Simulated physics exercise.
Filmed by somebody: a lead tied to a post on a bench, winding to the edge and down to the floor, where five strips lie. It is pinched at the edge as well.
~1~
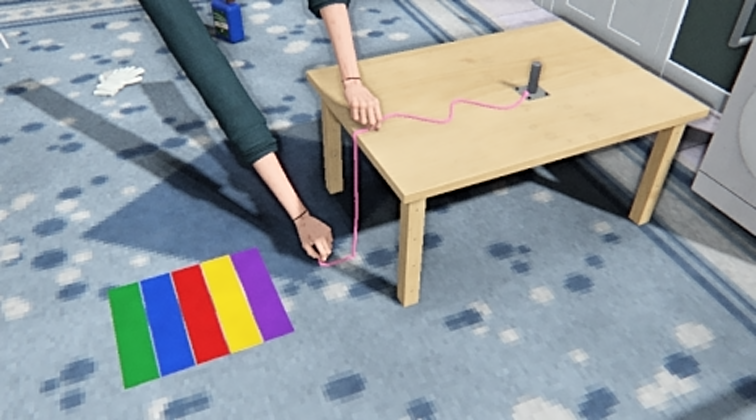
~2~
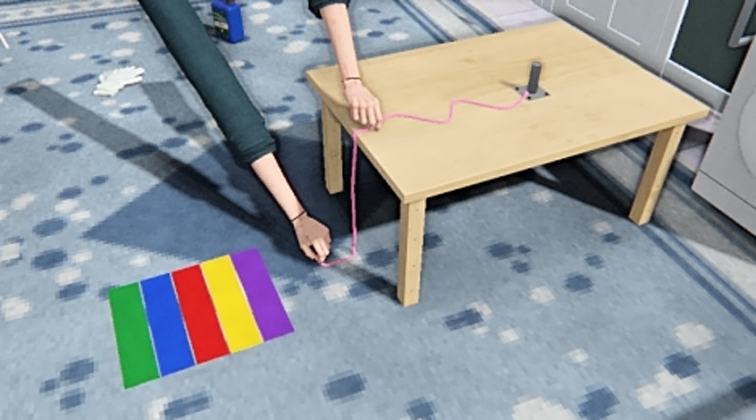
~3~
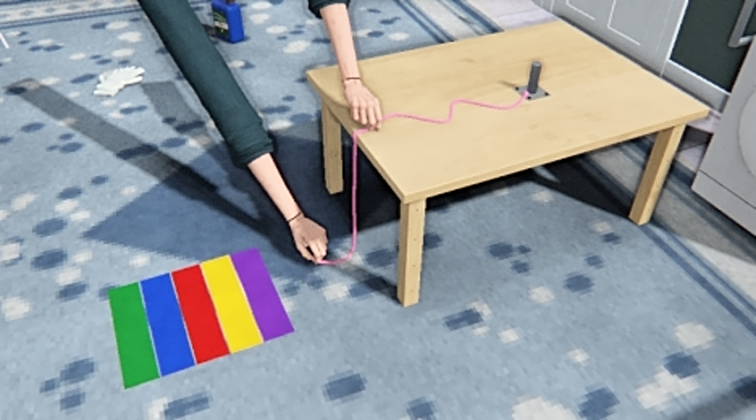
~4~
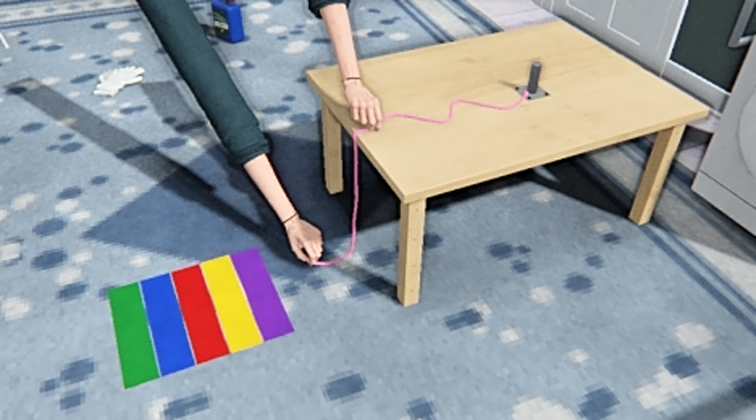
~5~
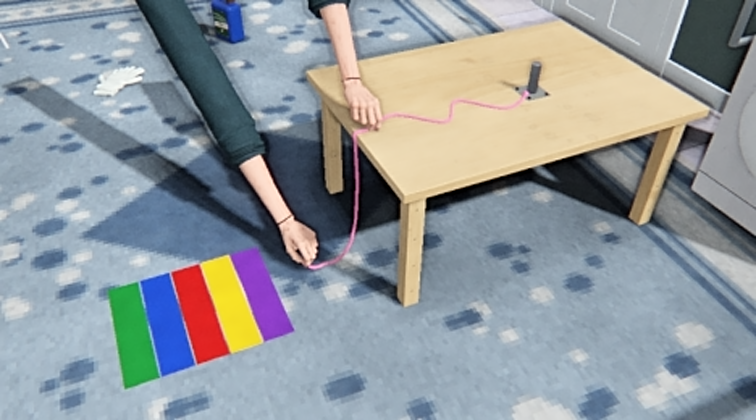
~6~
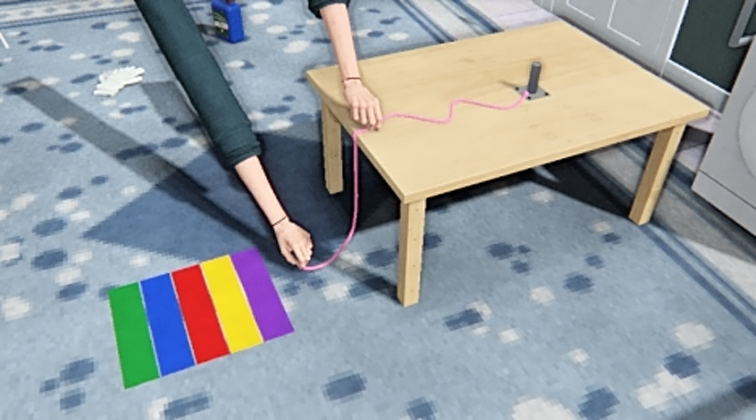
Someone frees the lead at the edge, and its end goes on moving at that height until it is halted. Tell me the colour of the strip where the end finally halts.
It halts over blue.
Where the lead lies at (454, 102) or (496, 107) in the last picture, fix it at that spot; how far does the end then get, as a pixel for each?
Pixel positions per try: (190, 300); (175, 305).
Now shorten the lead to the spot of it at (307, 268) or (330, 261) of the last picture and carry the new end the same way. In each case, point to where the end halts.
(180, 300) and (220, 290).
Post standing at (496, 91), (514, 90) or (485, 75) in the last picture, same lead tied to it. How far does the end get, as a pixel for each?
In order, it comes out close to (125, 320), (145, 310) and (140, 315).
Early on, end near (220, 290); over yellow.
Midway, end near (185, 300); over red.
At the end of the slack, end near (164, 307); over blue. It gets as far as the blue strip.
